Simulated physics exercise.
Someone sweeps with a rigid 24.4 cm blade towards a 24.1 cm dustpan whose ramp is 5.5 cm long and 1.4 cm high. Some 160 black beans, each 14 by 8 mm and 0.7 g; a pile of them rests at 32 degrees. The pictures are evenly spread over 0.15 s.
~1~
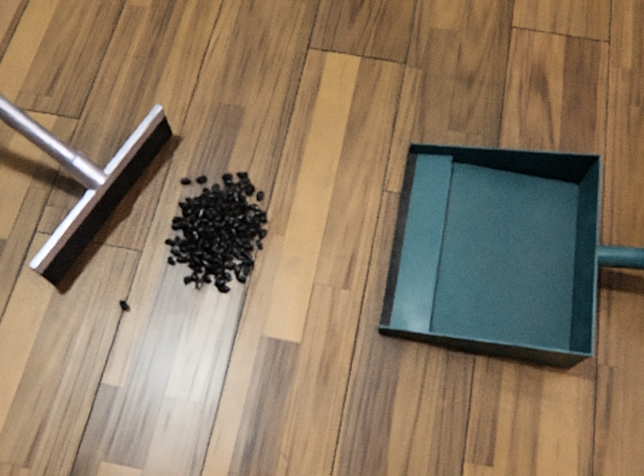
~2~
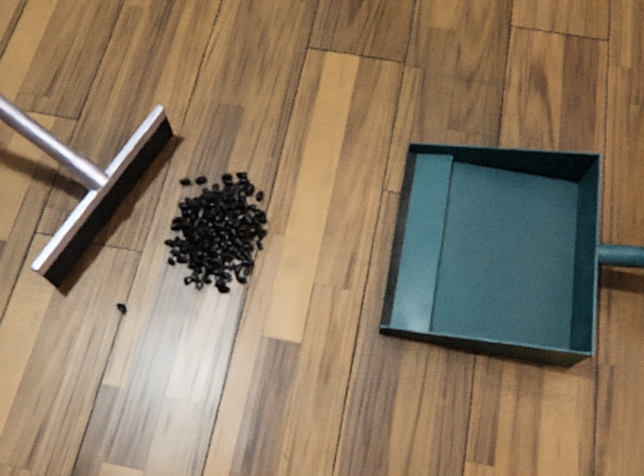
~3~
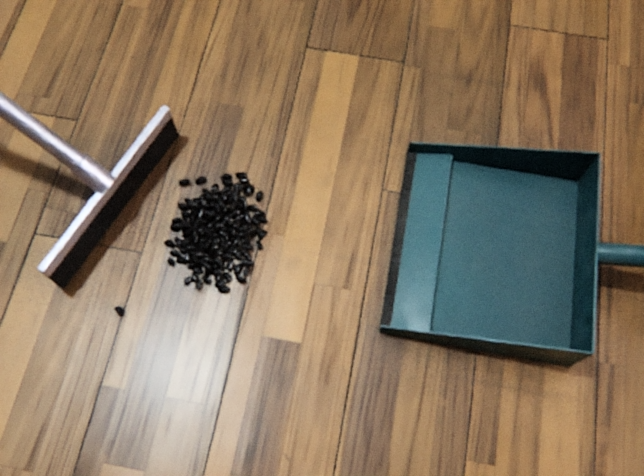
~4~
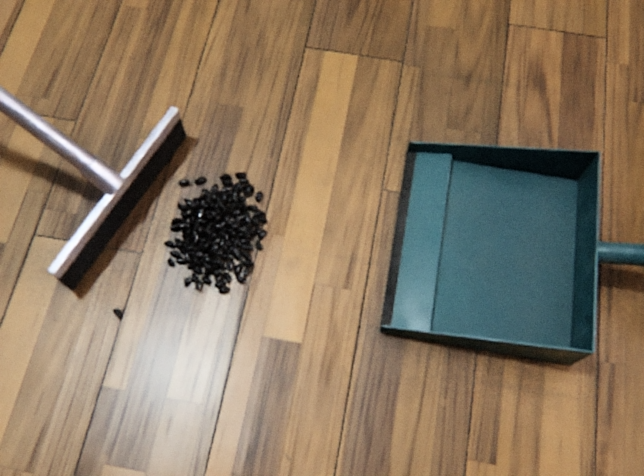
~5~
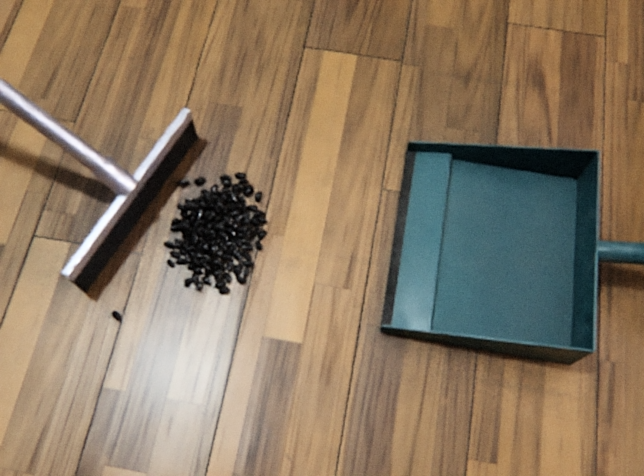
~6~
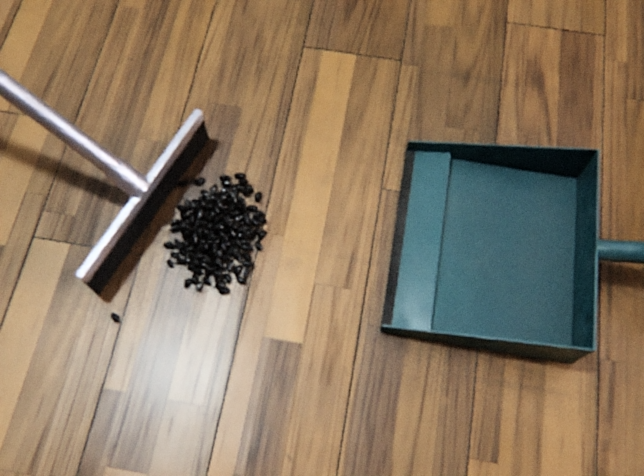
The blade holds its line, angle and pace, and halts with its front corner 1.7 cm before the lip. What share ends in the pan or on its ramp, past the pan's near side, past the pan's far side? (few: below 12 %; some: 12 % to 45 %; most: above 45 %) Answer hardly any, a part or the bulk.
Pan hardly any, near side a part, far side hardly any.
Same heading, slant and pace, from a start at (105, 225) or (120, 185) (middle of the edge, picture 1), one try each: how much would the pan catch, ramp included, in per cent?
Some 5 and 0 per cent.
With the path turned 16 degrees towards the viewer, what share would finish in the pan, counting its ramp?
Then about 10 per cent.
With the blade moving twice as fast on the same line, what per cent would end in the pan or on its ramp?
In that case some 25 per cent.
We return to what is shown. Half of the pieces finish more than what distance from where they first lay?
Roughly 18 cm.
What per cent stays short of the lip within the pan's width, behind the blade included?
Roughly 80 per cent.
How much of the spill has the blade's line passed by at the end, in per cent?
Roughly 10 per cent.
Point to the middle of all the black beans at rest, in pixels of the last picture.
Around (359, 275).
Then, 0.24 s after the last picture, middle of the blade 18 cm from the lip; 0 % over the lip, far side 0 %, near side 5 %.
Then, 0.39 s after the last picture, middle of the blade 10 cm from the lip; 0 % over the lip, far side 0 %, near side 15 %.
Then, 0.67 s after the last picture, middle of the blade 6 cm from the lip; 0 % over the lip, far side 0 %, near side 20 %.
In the end, pan 0 %, near side 20 %, far side 0 %, in front of the lip or behind the blade 80 %.
